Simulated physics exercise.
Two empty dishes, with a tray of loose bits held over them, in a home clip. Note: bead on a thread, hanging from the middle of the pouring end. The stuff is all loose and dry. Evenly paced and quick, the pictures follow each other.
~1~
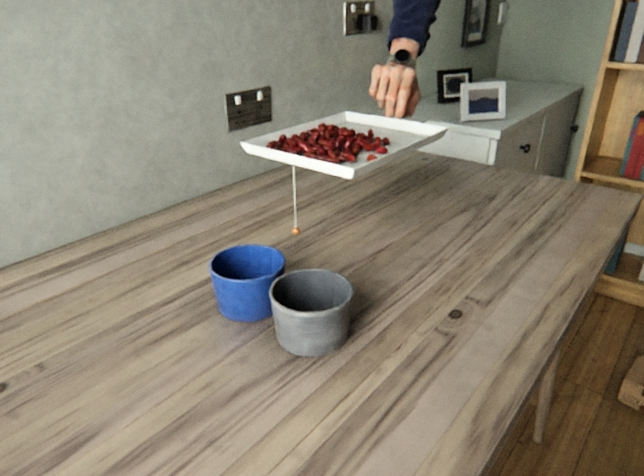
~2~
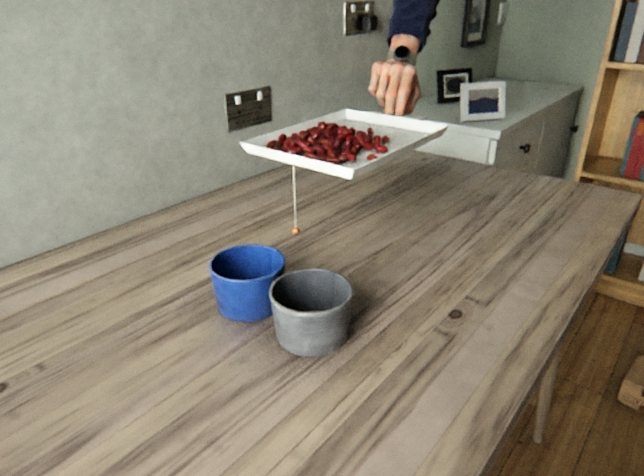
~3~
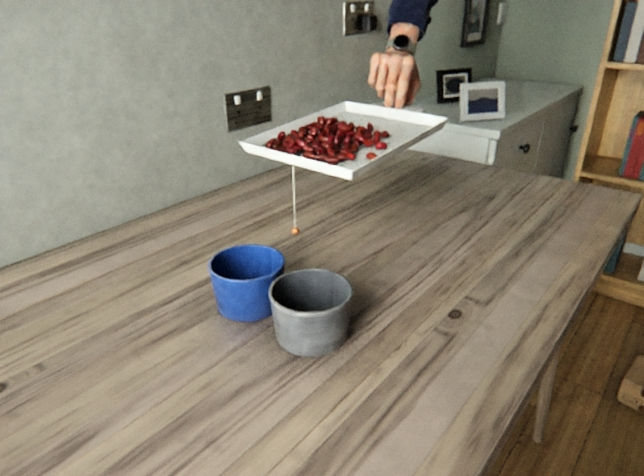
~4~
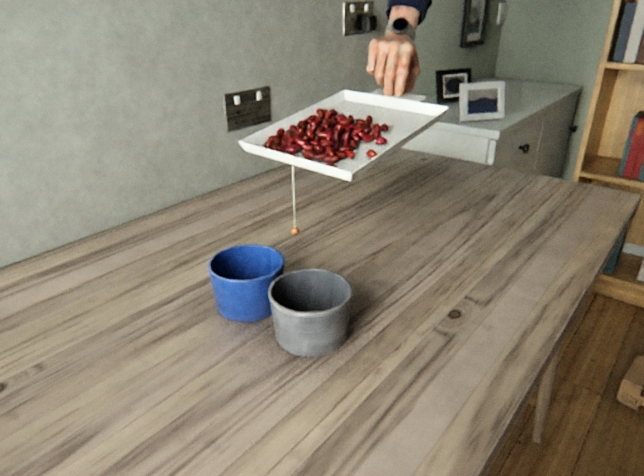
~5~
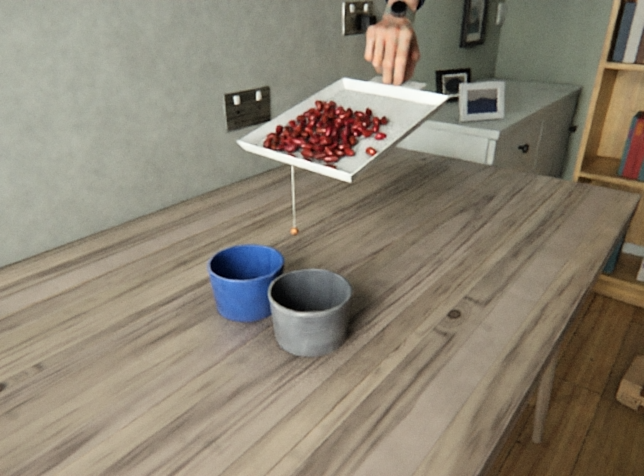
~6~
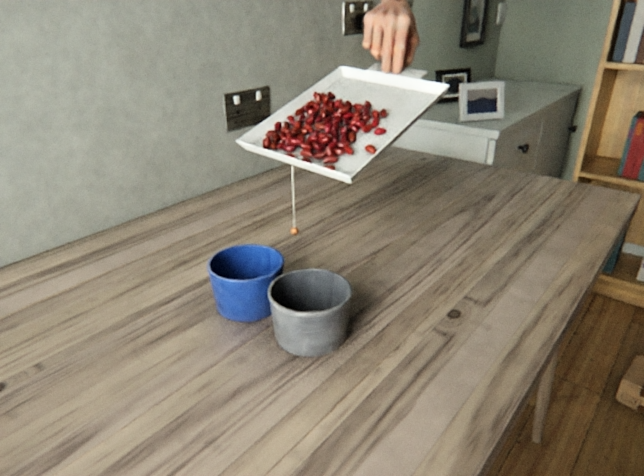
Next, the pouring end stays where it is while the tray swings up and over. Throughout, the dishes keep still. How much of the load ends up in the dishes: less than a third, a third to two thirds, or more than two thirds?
The dishes collect at least a third and at most two thirds of the load.
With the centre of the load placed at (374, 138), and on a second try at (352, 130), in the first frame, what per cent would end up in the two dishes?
Around 30 percent the first time, around 50 percent the second.
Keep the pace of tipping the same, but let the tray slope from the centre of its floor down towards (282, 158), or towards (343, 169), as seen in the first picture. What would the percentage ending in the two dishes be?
Near 20 % and 10 %.
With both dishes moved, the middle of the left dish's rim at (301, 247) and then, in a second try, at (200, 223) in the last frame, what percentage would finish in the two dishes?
Close to 40 in a hundred, then close to 20 in a hundred.
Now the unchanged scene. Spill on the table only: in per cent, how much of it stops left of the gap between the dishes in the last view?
10 per cent, roughly.
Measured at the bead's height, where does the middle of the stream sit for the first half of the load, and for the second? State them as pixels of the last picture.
The early half goes through (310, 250), the late half through (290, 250).
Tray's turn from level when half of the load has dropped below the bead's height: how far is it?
About 95° of tilt.
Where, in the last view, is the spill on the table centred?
Near (316, 295).
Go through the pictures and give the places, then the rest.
In the first picture, corners of the pouring end at (247, 142) and (352, 167), level; middle of the load at (324, 143), kidney beans; left dish at (221, 294); right dish at (285, 326); bead on its thread at (296, 231).
In the second picture, corners of the pouring end at (247, 142) and (352, 167), level; middle of the load at (324, 142).
In the third picture, corners of the pouring end at (246, 141) and (351, 168), tipped barely, lowest at the right corner; middle of the load at (324, 139).
In the fourth picture, corners of the pouring end at (245, 141) and (350, 170), tipped a little, lowest at the right corner; middle of the load at (323, 135).
In the fifth picture, corners of the pouring end at (244, 140) and (350, 171), tipped a little, lowest at the right corner; middle of the load at (322, 131).
In the sixth picture, corners of the pouring end at (243, 139) and (349, 173), tipped clearly, lowest at the right corner; middle of the load at (321, 127); left dish at (220, 294); right dish at (284, 326).
Soon, tray tipped steeply; nearly all on the tray; a stray few in the air.
A while on, tray tipped past a quarter turn; a small part in the right dish; about a quarter in the left dish; about half outside both; a small part in the air.
Towards the end, tray tipped past a quarter turn; about a quarter in the right dish; about a quarter in the left dish; about half outside both.
Finally, tray tipped past a quarter turn; about a quarter in the right dish; about a quarter in the left dish; about half outside both.
